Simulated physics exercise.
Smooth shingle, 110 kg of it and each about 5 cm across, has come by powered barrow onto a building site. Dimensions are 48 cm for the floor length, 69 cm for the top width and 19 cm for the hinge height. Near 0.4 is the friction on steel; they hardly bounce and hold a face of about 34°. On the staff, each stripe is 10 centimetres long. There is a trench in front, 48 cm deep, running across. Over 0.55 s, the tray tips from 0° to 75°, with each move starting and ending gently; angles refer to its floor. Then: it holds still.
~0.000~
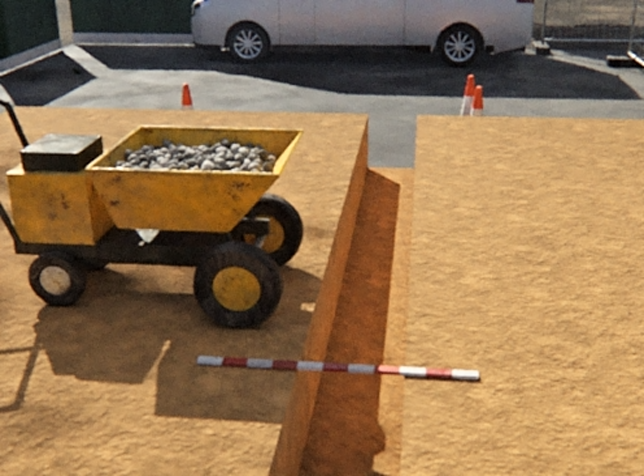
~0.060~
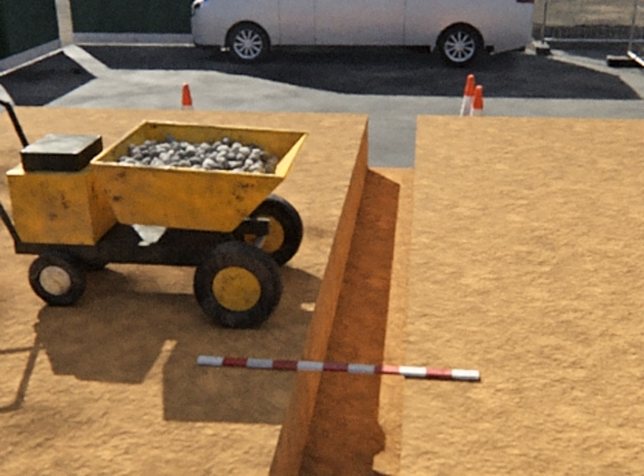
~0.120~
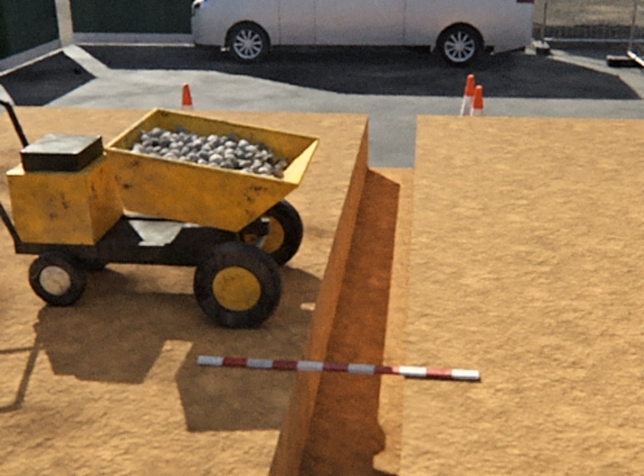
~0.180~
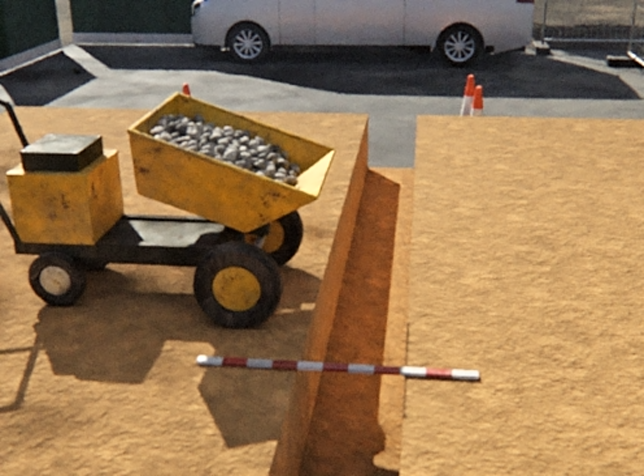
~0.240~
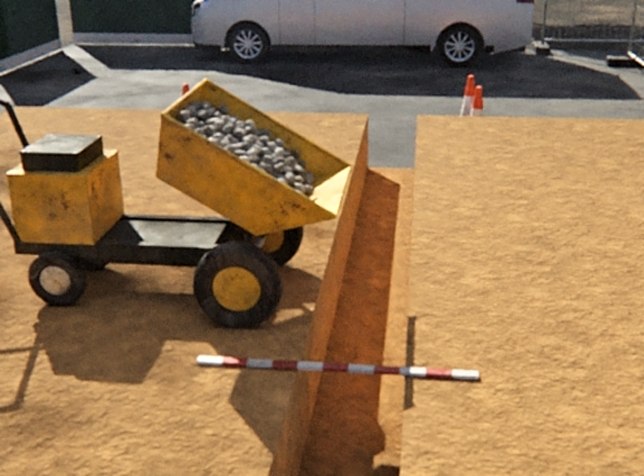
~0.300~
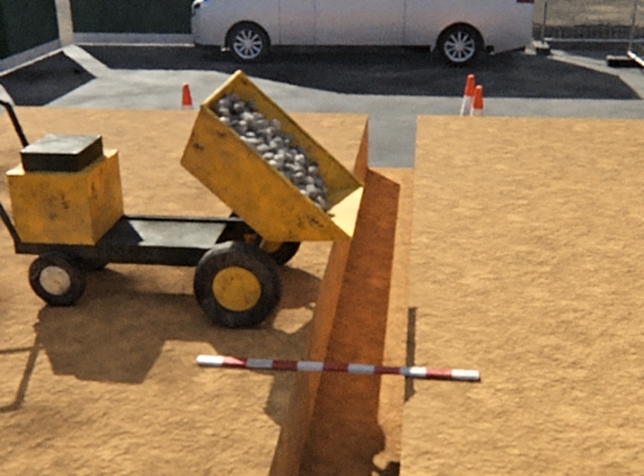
A yellow tray of smooth grey stones tilts steadily rightward on a barrow beside a trench.
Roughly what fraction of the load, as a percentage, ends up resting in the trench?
Roughly 35 per cent of the load.
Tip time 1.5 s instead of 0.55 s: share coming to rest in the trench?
I'd put it at roughly 55 per cent.
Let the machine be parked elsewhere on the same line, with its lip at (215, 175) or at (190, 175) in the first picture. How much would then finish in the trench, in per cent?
It'd be around 95 per cent and after that around 95 per cent.
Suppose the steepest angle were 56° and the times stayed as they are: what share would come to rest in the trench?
Around 40 per cent would finish in the trench.
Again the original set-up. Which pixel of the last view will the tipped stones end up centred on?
Roughly (454, 299), I'd say.
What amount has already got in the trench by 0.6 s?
Some 20 per cent.
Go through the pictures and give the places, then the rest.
Lip at (279, 176), floor tilted 0°, highest stones at (191, 156), in the first picture.
Lip at (284, 178), floor tilted 2°, highest stones at (163, 151); the stones move at 0.5 m/s on average, in the second picture.
Lip at (298, 185), floor tilted 9°, highest stones at (167, 140); the stones move at 1.1 m/s on average, in the third picture.
Lip at (317, 198), floor tilted 19°, highest stones at (171, 125); the stones move at 1.4 m/s on average, in the fourth picture.
The tray is at 30°, its lip at (336, 217); the top of the load is at (196, 112); the stones move at 1.7 m/s on average, in the fifth picture.
The tray is at 43°, its lip at (351, 240); the top of the load is at (228, 104); the stones move at 1.7 m/s on average, in the sixth picture.
After 0.4 s the floor is at 63°; 100 % in the tray; the foremost stones are at (351, 243).
After 0.6 s the floor is at 75°; 58 % in the tray, 18 % in the trench, 25 % past the trench; the foremost stones are at (452, 310).
After 1.0 s the floor is at 75°; 1 % in the tray, 33 % in the trench, 66 % past the trench; the foremost stones are past the picture's edge.
After 3.0 s the floor is at 75°; 0 % in the tray, 35 % in the trench, 65 % past the trench; the foremost stones are past the picture's edge.
